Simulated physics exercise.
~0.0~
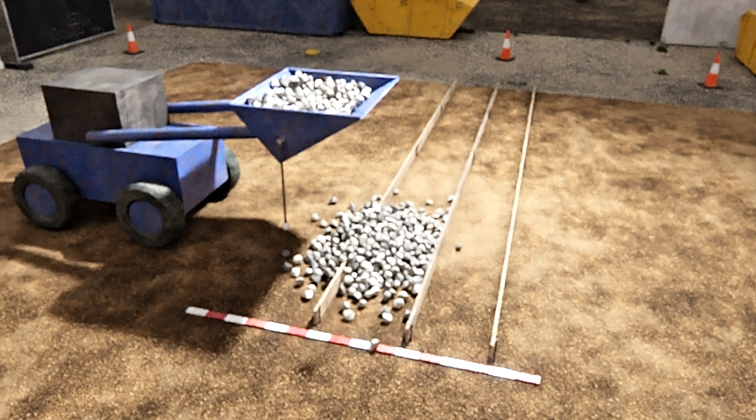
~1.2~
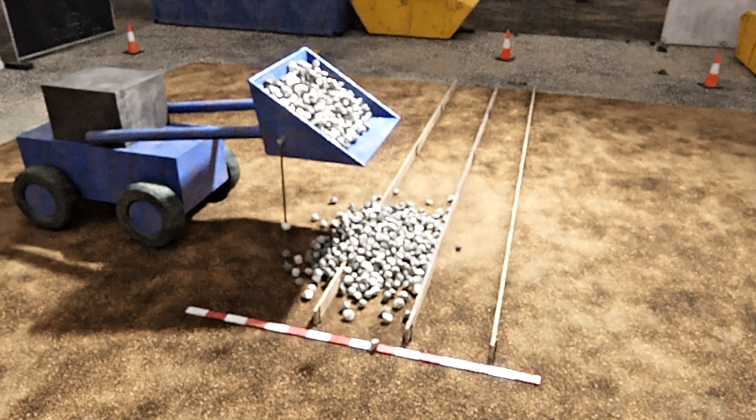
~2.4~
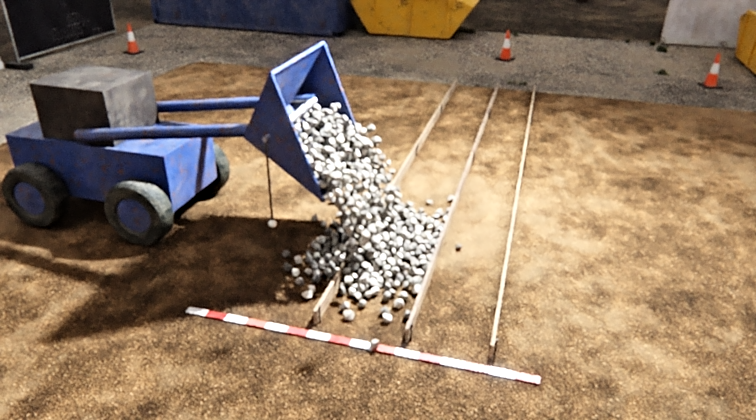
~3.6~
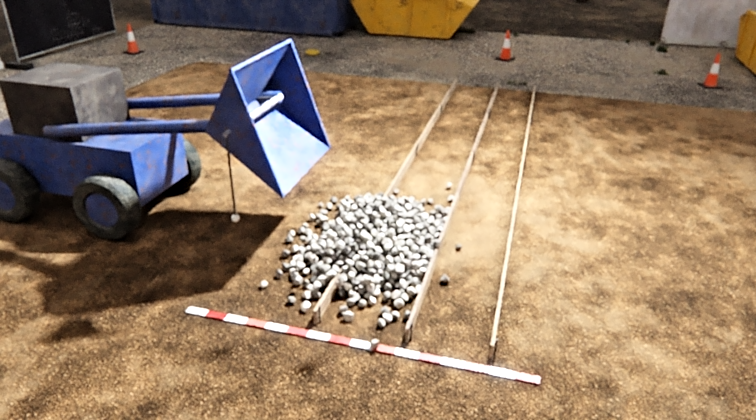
In the video, a blue wheeled machine tips its raised skip, pouring pale stones onto a loose pile lying across the nearest plank on brown ground, while it backs away to the left. The skip ends empty, and the enlarged heap rests short of the farther bay.
